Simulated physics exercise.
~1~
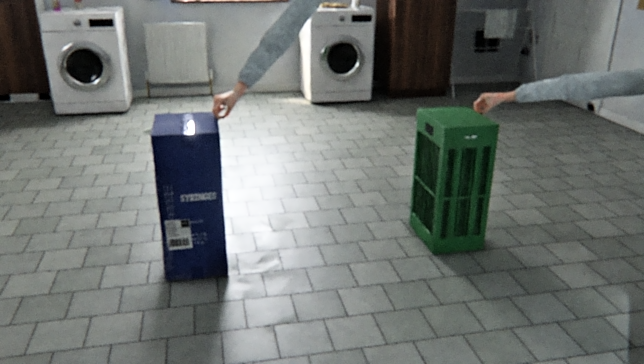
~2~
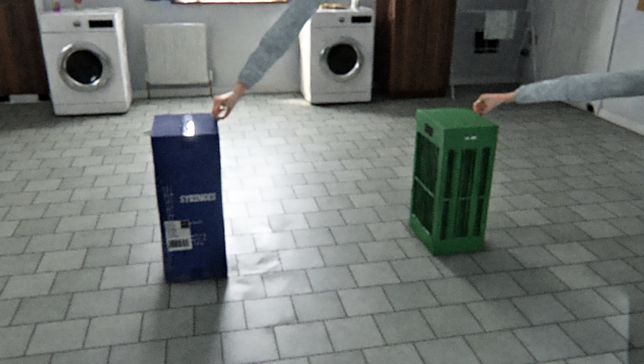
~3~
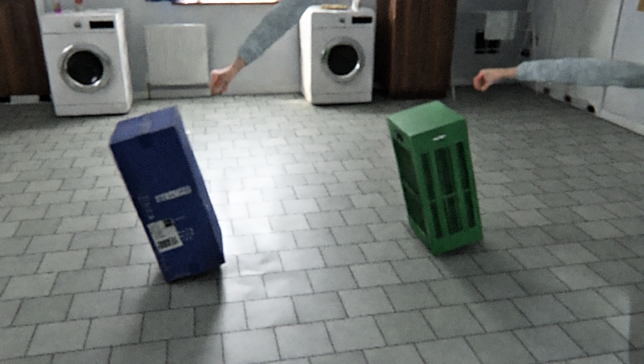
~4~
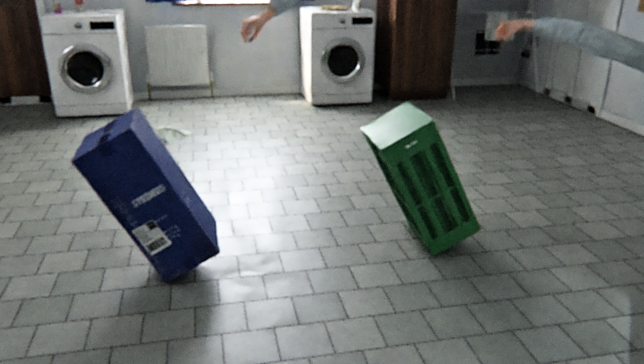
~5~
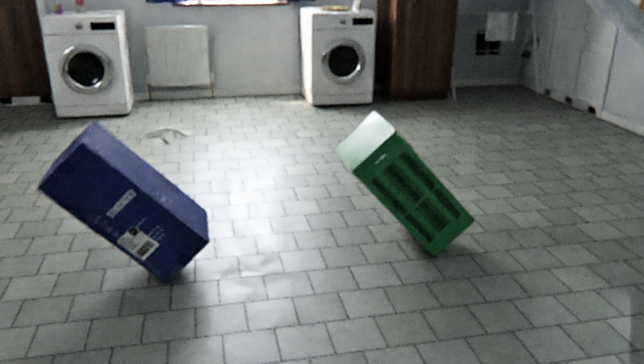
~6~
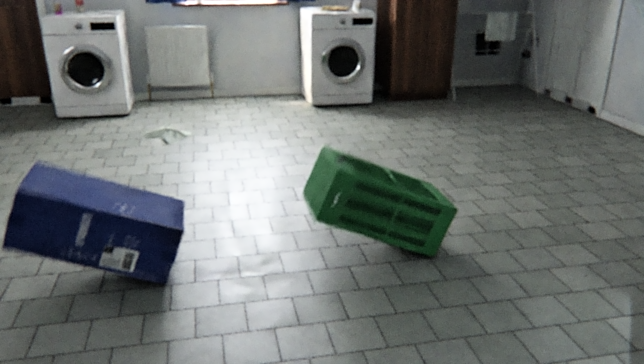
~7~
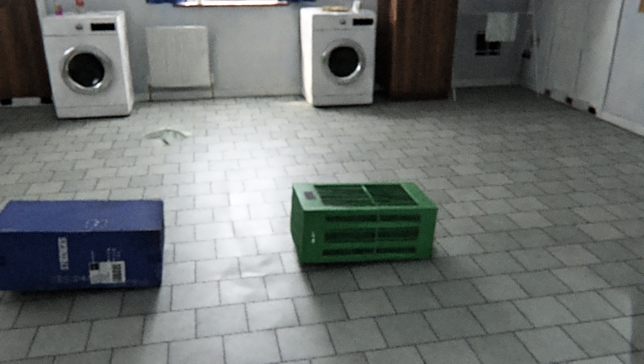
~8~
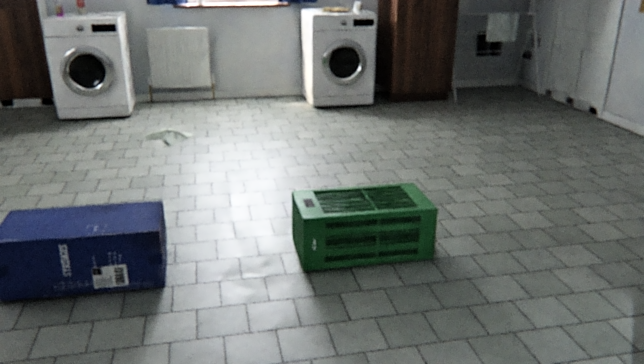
In a room with a tiled floor and two washing machines, two hands pushed a tall blue parcel and a green crate at their tops and drew back, and both tipped left, toppled over and ended up lying on their sides.
